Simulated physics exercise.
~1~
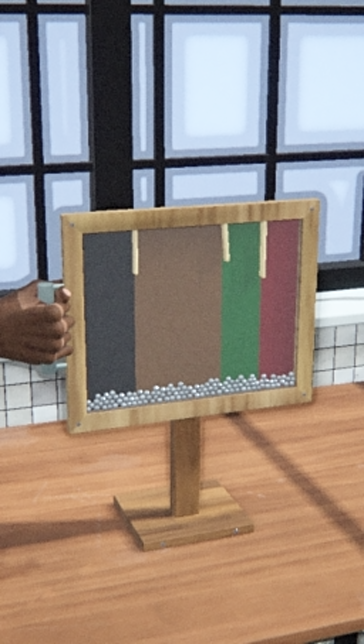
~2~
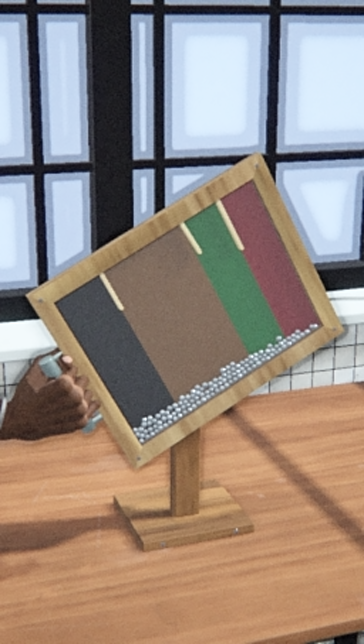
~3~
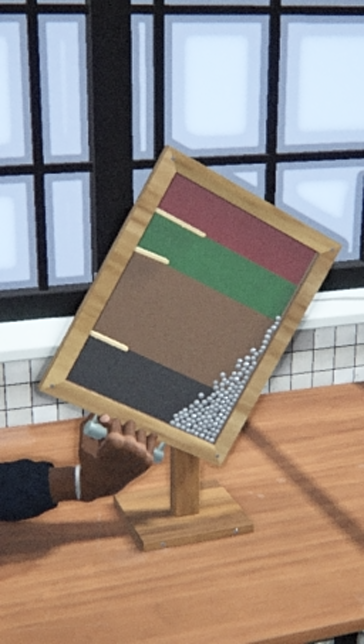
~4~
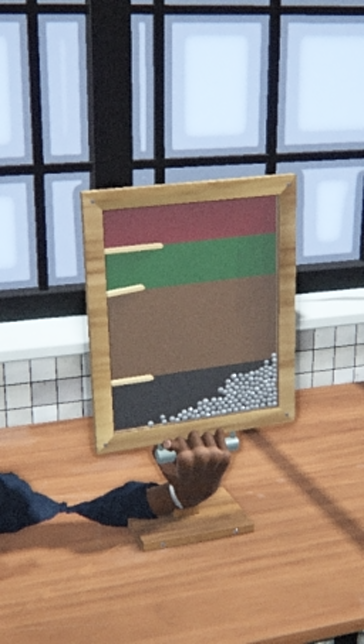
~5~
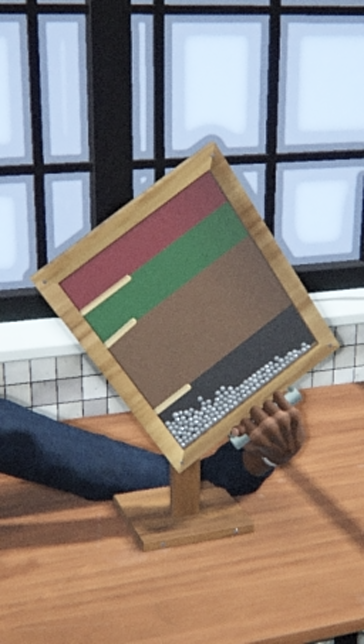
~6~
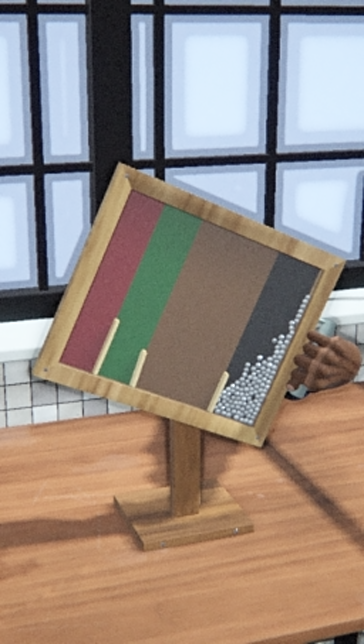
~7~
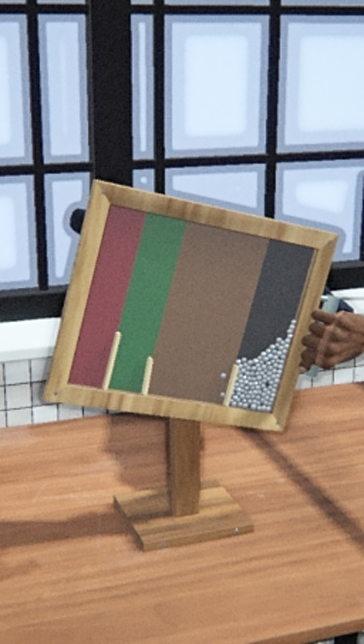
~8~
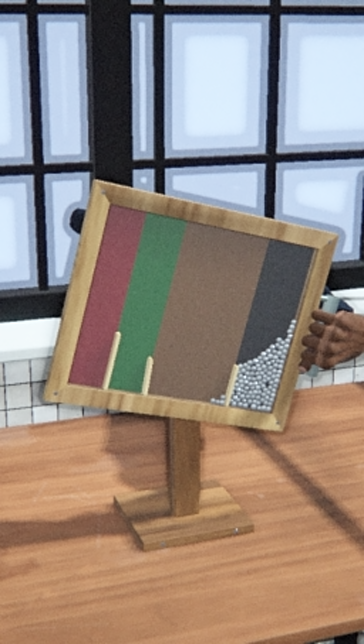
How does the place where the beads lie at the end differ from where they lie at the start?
At the start the beads lie in a low layer along the whole bottom of the box. At the end they are heaped in its lower right corner, so their middle is farther right and a little higher.
A framed box is turned anticlockwise by a hand until its beads heap mostly over black.
